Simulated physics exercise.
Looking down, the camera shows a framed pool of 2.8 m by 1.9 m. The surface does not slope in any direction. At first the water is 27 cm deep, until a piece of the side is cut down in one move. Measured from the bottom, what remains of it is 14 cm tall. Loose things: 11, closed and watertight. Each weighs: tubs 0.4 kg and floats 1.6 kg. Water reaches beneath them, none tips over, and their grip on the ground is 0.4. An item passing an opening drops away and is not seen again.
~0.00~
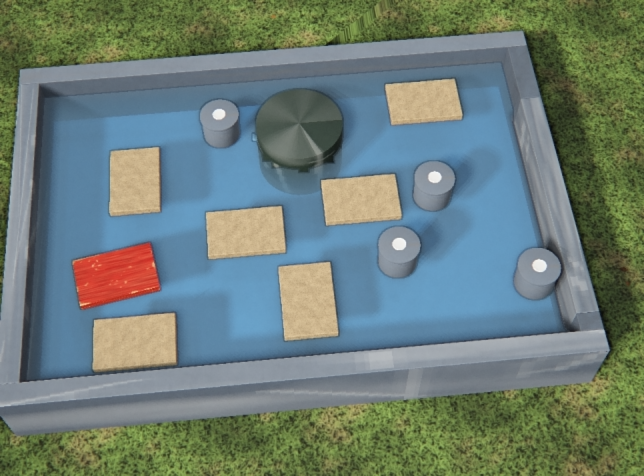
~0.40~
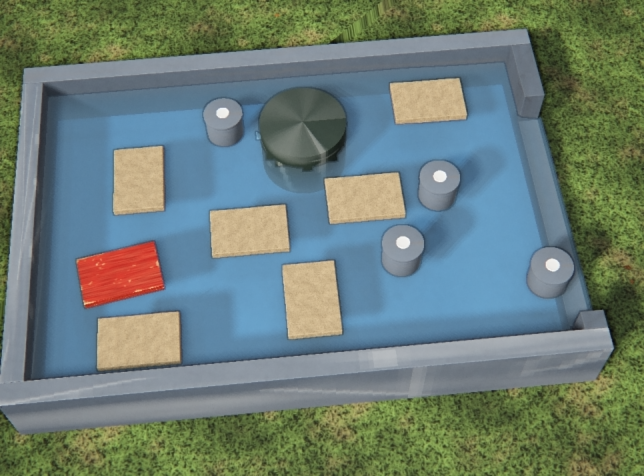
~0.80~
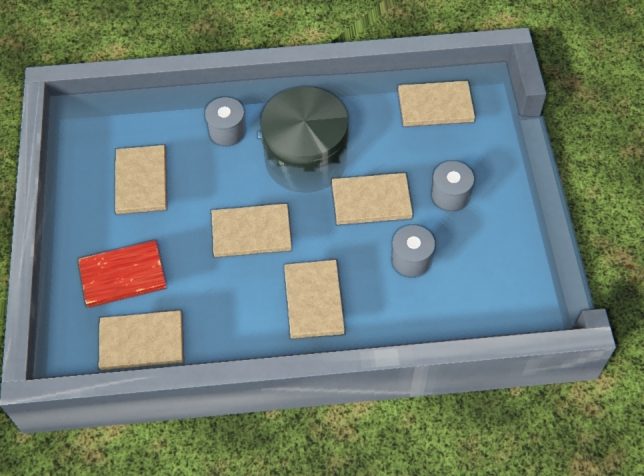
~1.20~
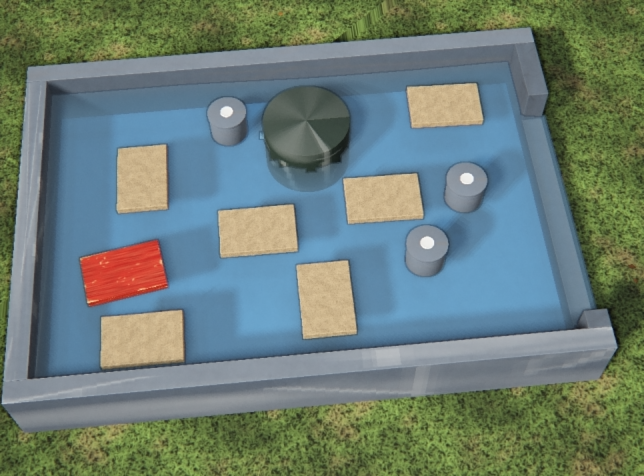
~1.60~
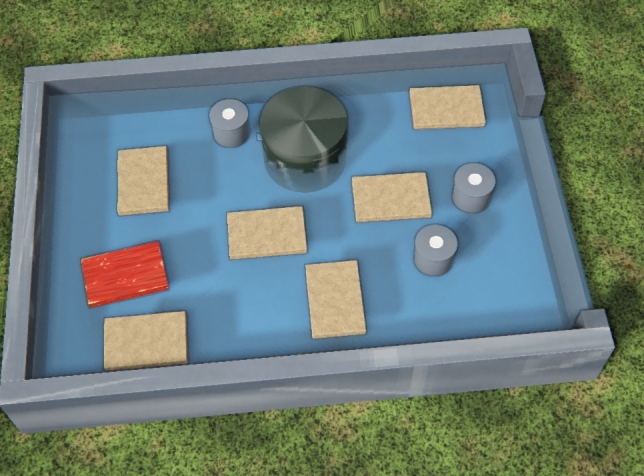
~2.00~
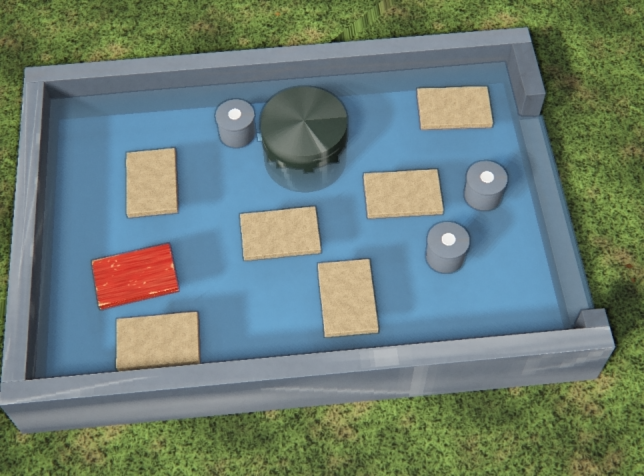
A grey-walled pool of blue water sits on grass, seen from above at a slight angle. A dark green drum stands near the top centre, with six tan floats and four grey, white-topped tubs spread around and a red float at left. As the view shifts faintly, a gap opens in the right wall, the nearest tub slips out of sight there, and the others drift slightly rightward, the left-hand ones last.
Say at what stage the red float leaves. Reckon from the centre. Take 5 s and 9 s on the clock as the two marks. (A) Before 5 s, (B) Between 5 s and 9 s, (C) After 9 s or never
Option C: After 9 s or never.
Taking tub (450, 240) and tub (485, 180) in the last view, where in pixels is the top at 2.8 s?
First one near (476, 236), second near (514, 175).
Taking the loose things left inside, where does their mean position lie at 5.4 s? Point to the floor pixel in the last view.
They average out to somewhere around (345, 244).
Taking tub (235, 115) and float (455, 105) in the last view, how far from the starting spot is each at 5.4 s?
First one 0 cm, second one 40 cm.
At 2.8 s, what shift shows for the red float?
Shift by then: About 10 cm.
After 2.8 s the red float is near (142, 278), 0.1 m from its start, afloat; 1 of 11 are out; 10 afloat.
After 5.4 s the red float is near (149, 279), 0.1 m from its start, afloat; 1 of 11 are out; 10 afloat.
After 8.0 s the red float is near (168, 283), 0.2 m from its start, afloat; 1 of 11 are out; 10 afloat.
After 12.0 s the red float is near (182, 287), 0.3 m from its start, afloat; 1 of 11 are out; 10 afloat.
